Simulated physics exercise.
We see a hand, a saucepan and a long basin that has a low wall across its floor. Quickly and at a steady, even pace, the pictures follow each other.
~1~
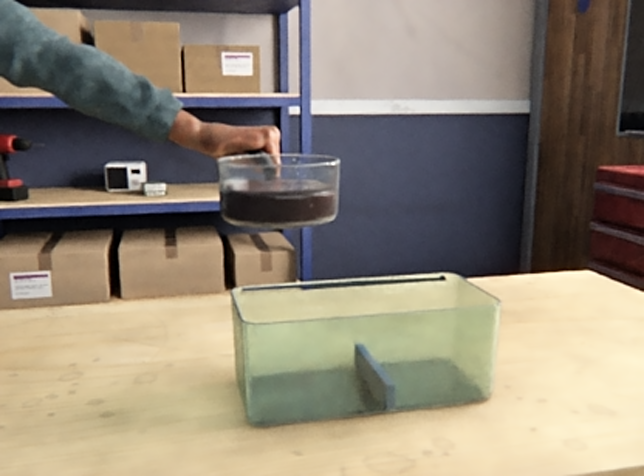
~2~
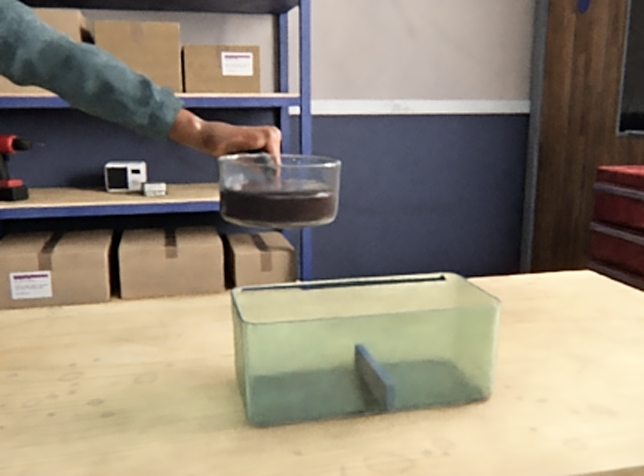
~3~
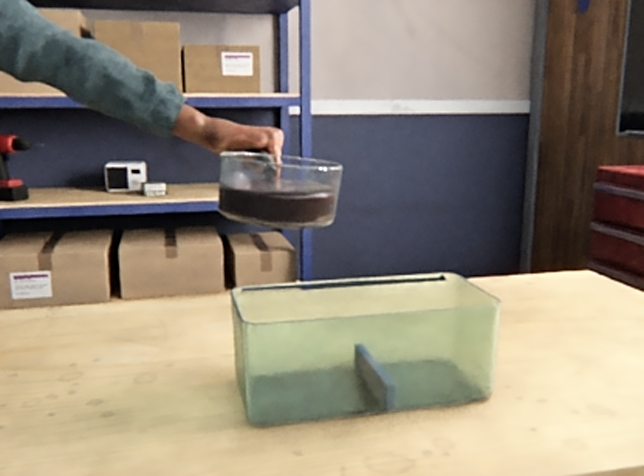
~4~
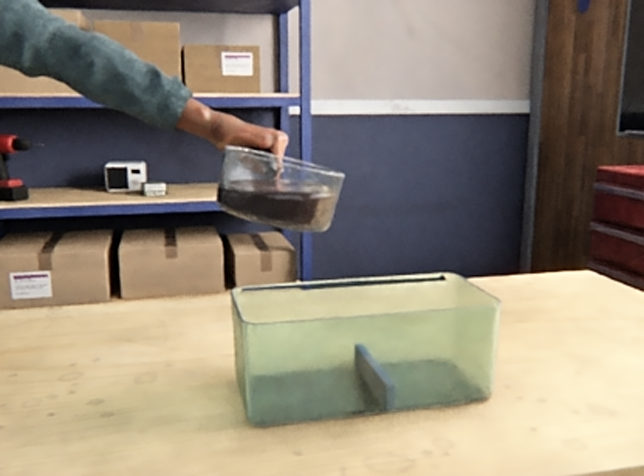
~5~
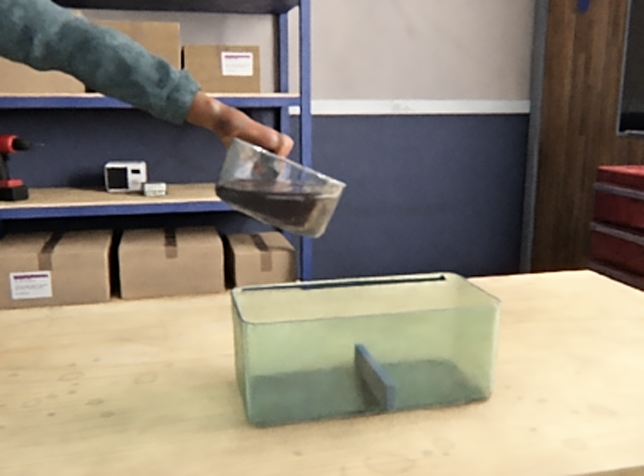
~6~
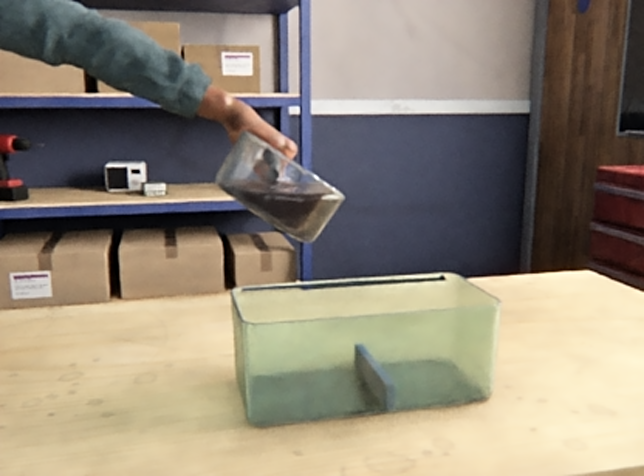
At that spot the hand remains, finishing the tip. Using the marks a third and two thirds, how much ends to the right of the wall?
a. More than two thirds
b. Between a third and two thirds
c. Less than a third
b.
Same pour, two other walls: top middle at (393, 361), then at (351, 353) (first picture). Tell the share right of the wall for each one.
Try one about 15 %, try two about 85 %.
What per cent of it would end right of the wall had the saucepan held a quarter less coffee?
35 %.
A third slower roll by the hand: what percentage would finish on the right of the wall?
I'd say close to 55 %.
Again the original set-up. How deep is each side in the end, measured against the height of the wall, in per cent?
Left part: 40 per cent, right part: 40 per cent.
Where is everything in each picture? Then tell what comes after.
Tilt 0°; pouring edge (336, 161); surface from (221, 187) to (332, 184); the long basin's rim runs from (237, 306) to (478, 289); the wall's top is at (373, 363), in the first picture.
Tilt 2°; pouring edge (337, 162); surface from (221, 187) to (333, 185), in the second picture.
Tilt 6°; pouring edge (339, 167); surface from (222, 187) to (332, 186), in the third picture.
Tilt 14°; pouring edge (341, 175); surface from (220, 186) to (334, 187), in the fourth picture.
Tilt 23°; pouring edge (341, 186); surface from (218, 184) to (336, 187), in the fifth picture.
Tilt 35°; pouring edge (340, 198); surface from (219, 180) to (335, 189); 1 per cent is over the edge, in the sixth picture.
A moment on, the saucepan is tipped on its side and 38 per cent is still to pour, 6 is left of the wall and 17 right of it.
Next, the saucepan is tipped on its side and 13 per cent is still to pour, 29 is left of the wall and 48 right of it.
Then the saucepan is tipped on its side and 3 per cent is still to pour, 45 is left of the wall and 48 right of it.
Later the saucepan is tipped on its side and 1 per cent is still to pour, 50 is left of the wall and 48 right of it.
Finally, 51 per cent lies left of the wall, 49 right of it and 1 outside.
